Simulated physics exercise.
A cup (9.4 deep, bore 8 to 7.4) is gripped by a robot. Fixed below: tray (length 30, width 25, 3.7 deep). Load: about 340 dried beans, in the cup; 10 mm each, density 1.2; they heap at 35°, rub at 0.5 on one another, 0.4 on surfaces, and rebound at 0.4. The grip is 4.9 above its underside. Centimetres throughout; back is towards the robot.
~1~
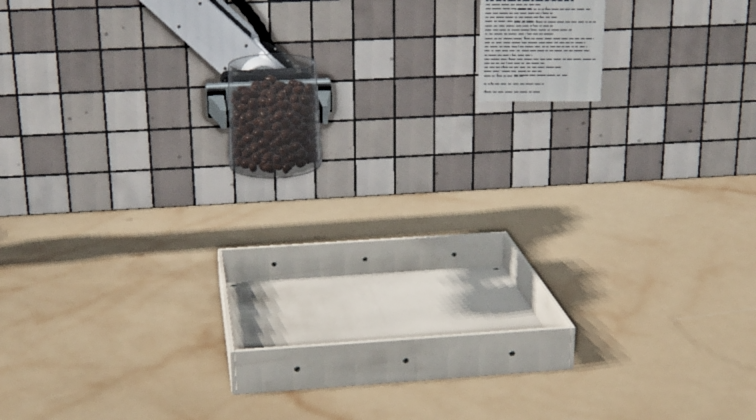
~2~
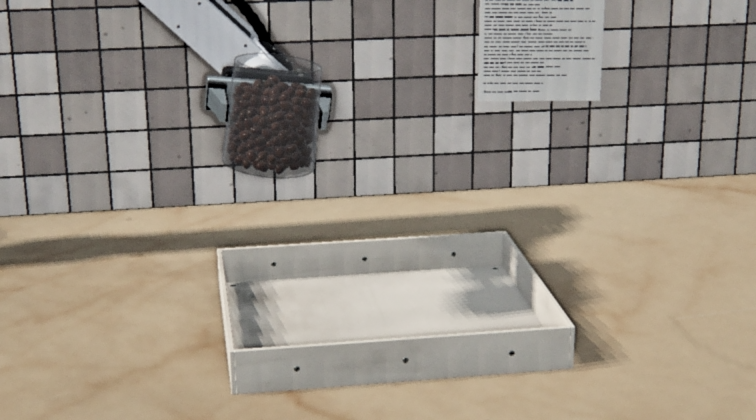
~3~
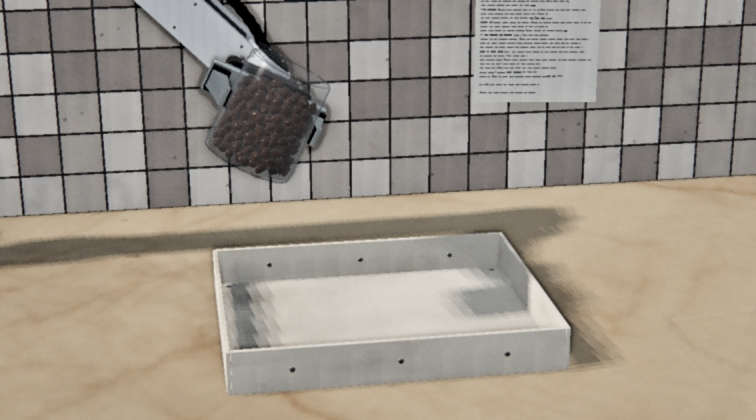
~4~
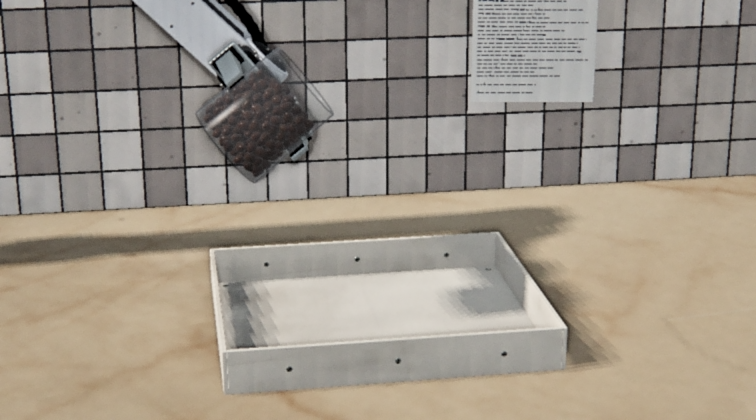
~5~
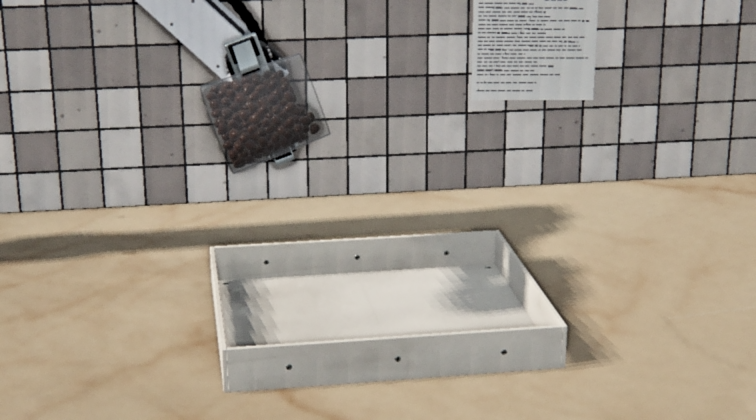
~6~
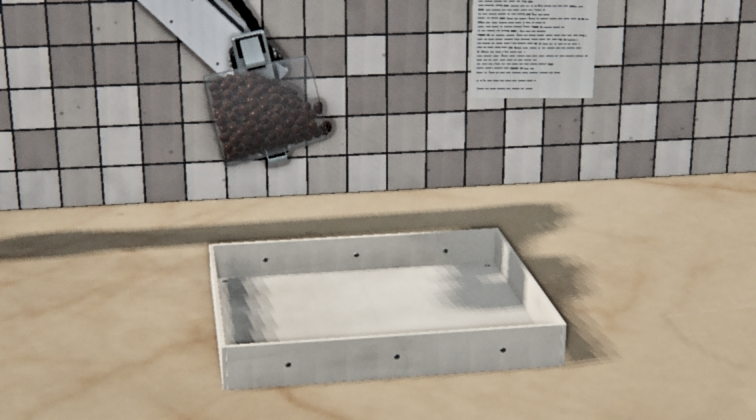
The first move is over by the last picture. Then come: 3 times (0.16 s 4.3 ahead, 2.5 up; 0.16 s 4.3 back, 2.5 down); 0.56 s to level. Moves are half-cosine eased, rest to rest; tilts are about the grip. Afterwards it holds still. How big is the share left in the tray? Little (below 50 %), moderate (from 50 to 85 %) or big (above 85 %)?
In the tray the share is moderate, from 50 to 85 %.
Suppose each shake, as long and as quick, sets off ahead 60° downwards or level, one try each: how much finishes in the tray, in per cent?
About 5 and 50 per cent.
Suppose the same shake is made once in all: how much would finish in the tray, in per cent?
It would be near 30 per cent.
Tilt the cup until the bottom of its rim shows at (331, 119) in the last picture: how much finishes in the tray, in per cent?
About 25 per cent.
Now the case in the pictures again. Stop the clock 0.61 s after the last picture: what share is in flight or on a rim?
About 16 per cent.
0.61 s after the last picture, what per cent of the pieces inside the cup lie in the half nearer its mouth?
Roughly 65 per cent.
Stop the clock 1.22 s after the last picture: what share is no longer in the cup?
Near 65 per cent so far.
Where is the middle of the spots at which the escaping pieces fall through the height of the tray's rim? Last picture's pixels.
Around (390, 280).
Then, 0.61 s later, tilted 79° forward, highest piece 23 above the table; 189 in the cup, 102 in the tray, 54 in flight or on a rim.
Then, 1.22 s later, tilted 45° forward, highest piece 23 above the table; 223 in the tray, 122 in the cup.
Then, 1.72 s later, level, highest piece 22 above the table; 223 in the tray, 122 in the cup.
Then, 2.77 s later, level, highest piece 22 above the table; 223 in the tray, 122 in the cup.
At rest, 223 in the tray, 122 in the cup. That is 65 % in the tray.
